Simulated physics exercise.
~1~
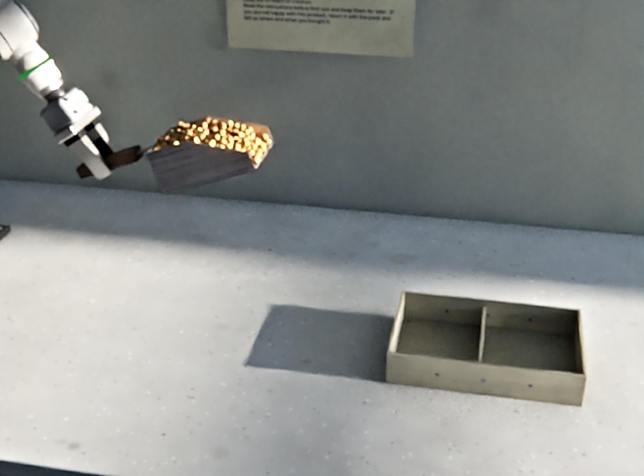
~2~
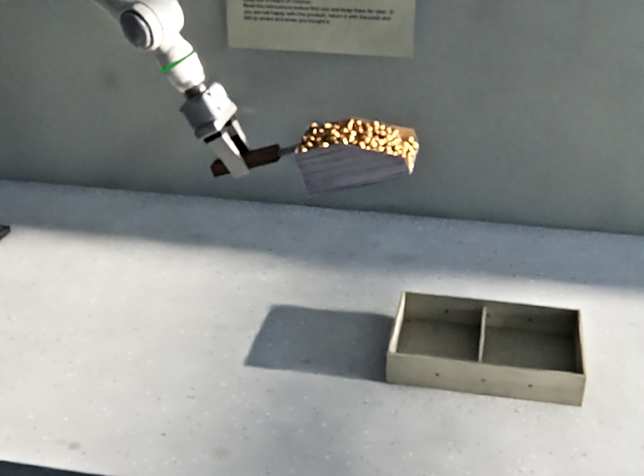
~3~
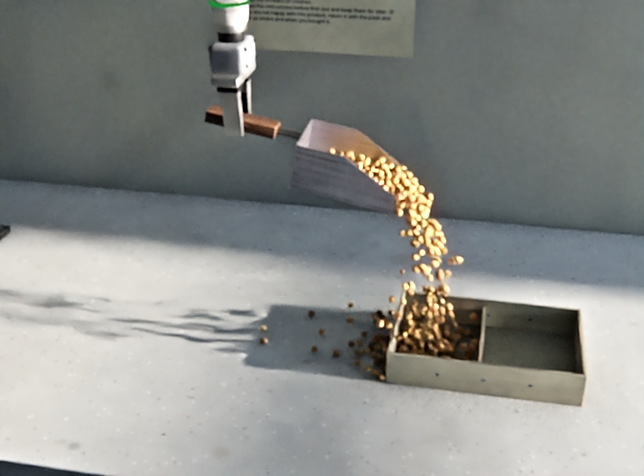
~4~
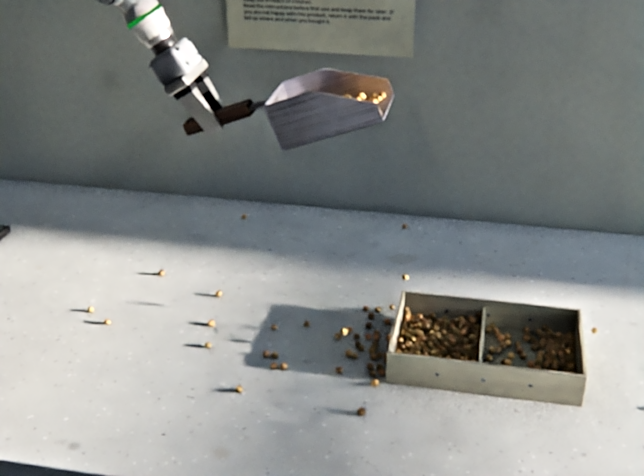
At first, a robot arm holds a scoop heaped with small golden chickpeas above a pale table, where an open box split by a cross wall sits to the right. The arm carries the full scoop rightward until it hangs near the box. Then it tips the scoop, and the chickpeas pour in a thick stream into the left part, with some scattering on the table beside it. The arm draws the scoop back and tilts it upward, stopping the pour. It ends with chickpeas in both parts, more in the left, some still in the scoop and others strewn across the table.
